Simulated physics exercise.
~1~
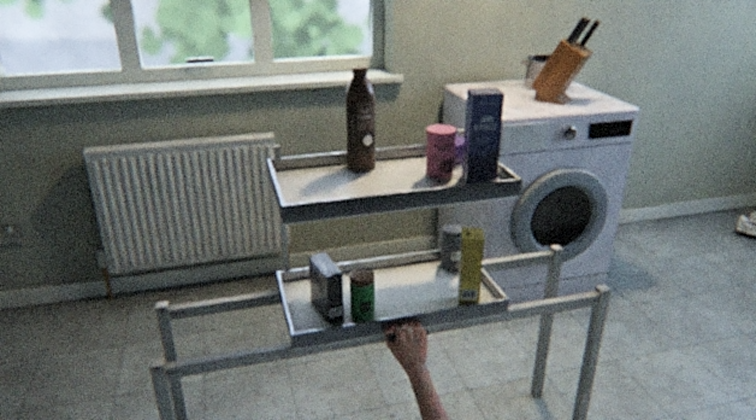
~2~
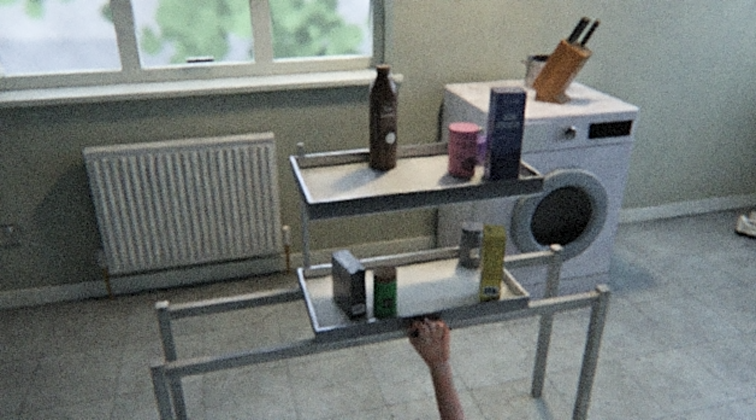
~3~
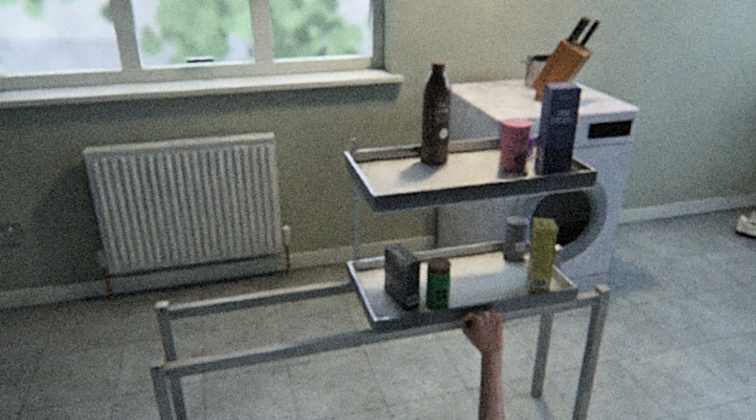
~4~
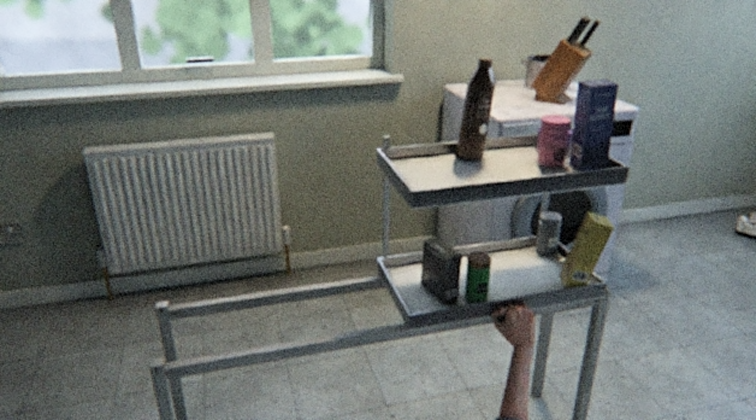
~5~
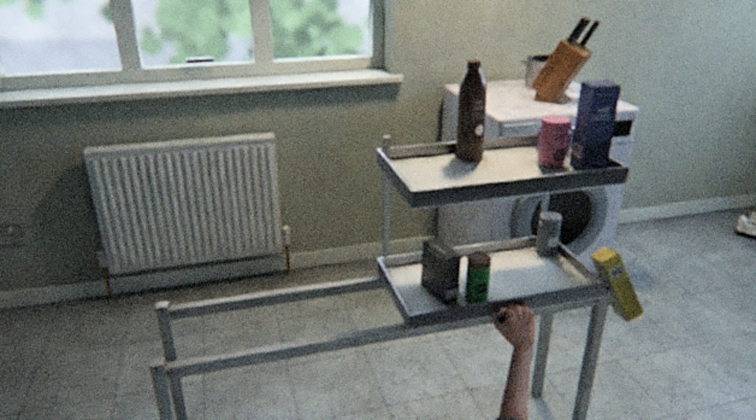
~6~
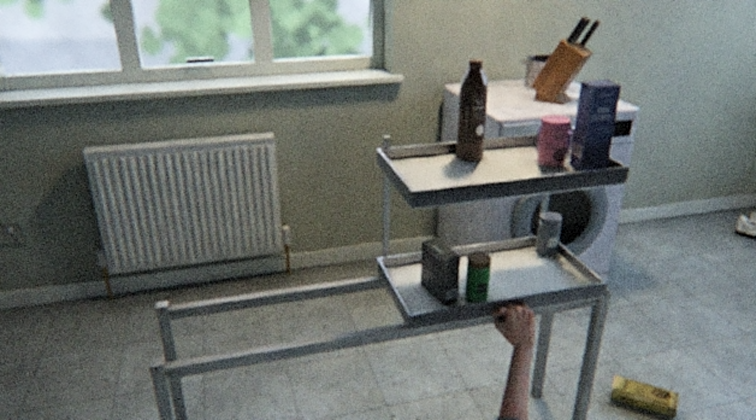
In a kitchen-like room, seen from slightly above by a still camera, a two-tier tray stands on metal runners before a radiator, a window and a white washing machine. The upper tier holds a brown bottle, a pink tin, a purple tub and a tall blue carton, while a black packet, green jar, grey jar and yellow carton sit below. A hand at the front edge moves the tray rightward until it stops at the right end. The yellow carton tilts right, tips over the rail upside down and drops, ending on its side on the floor, while everything else stays upright aboard.
